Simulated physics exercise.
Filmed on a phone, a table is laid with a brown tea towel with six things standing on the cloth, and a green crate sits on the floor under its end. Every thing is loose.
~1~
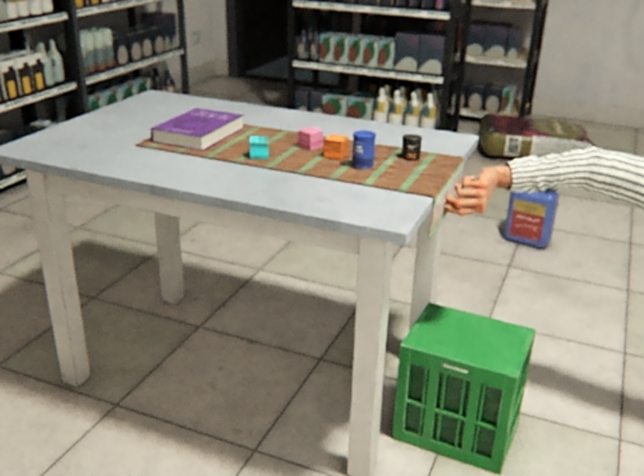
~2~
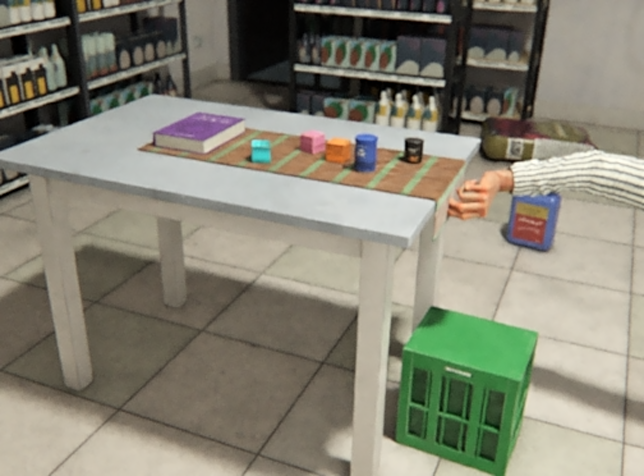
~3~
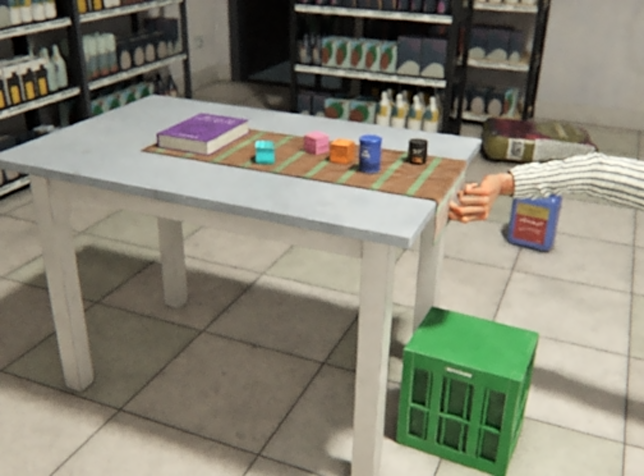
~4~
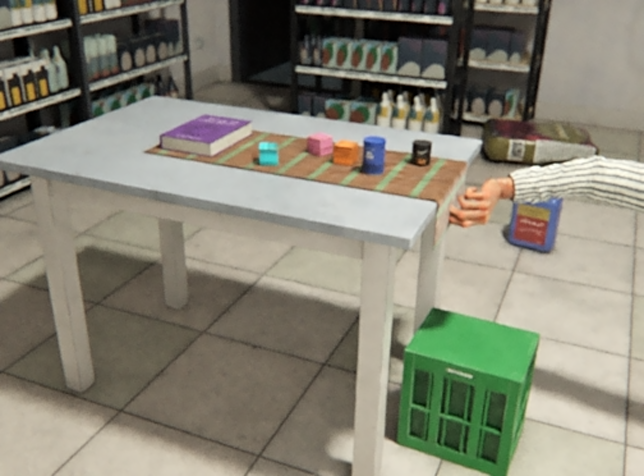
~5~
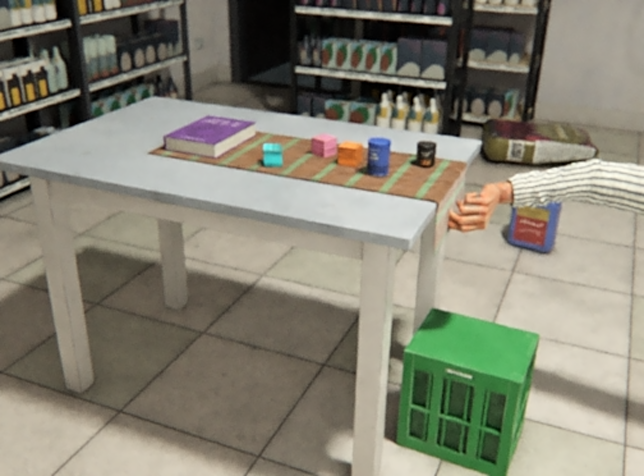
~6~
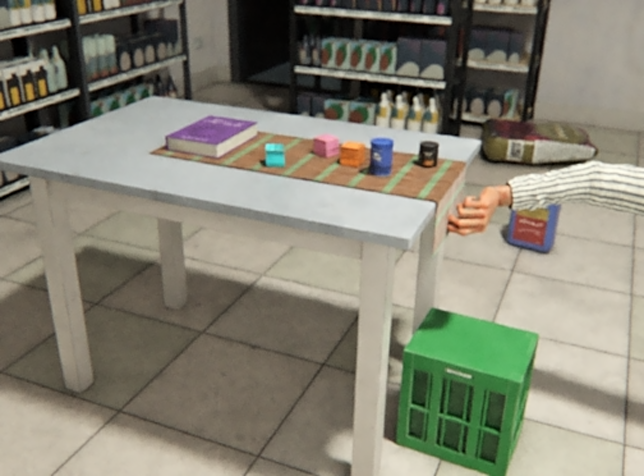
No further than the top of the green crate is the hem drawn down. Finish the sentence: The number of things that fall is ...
The number of things that fall is three.
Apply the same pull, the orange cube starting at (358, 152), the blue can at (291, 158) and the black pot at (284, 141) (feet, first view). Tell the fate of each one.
Outcome: Orange cube falls away, blue can stays aboard, black pot stays aboard.
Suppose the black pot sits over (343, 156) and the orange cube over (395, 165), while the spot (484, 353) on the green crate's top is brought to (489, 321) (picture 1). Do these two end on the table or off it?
Outcome: Black pot keeps its perch; orange cube is gone.
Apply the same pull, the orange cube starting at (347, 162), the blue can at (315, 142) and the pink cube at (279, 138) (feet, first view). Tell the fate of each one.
The orange cube is off the top, the blue can is still on top and the pink cube is still on top.
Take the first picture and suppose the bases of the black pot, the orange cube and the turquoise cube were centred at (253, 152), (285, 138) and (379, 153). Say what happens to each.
The black pot ends up still aboard, the orange cube ends up still aboard, the turquoise cube ends up knocked off.
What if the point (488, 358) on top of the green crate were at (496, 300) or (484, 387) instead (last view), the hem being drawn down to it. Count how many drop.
Counts: 1, 4.
Soon after, hem near (444, 289); black pot gone.
Then, hem on the crate; black pot, blue can and orange cube gone.
At rest, hem on the crate; black pot, blue can and orange cube gone. The table loses three.
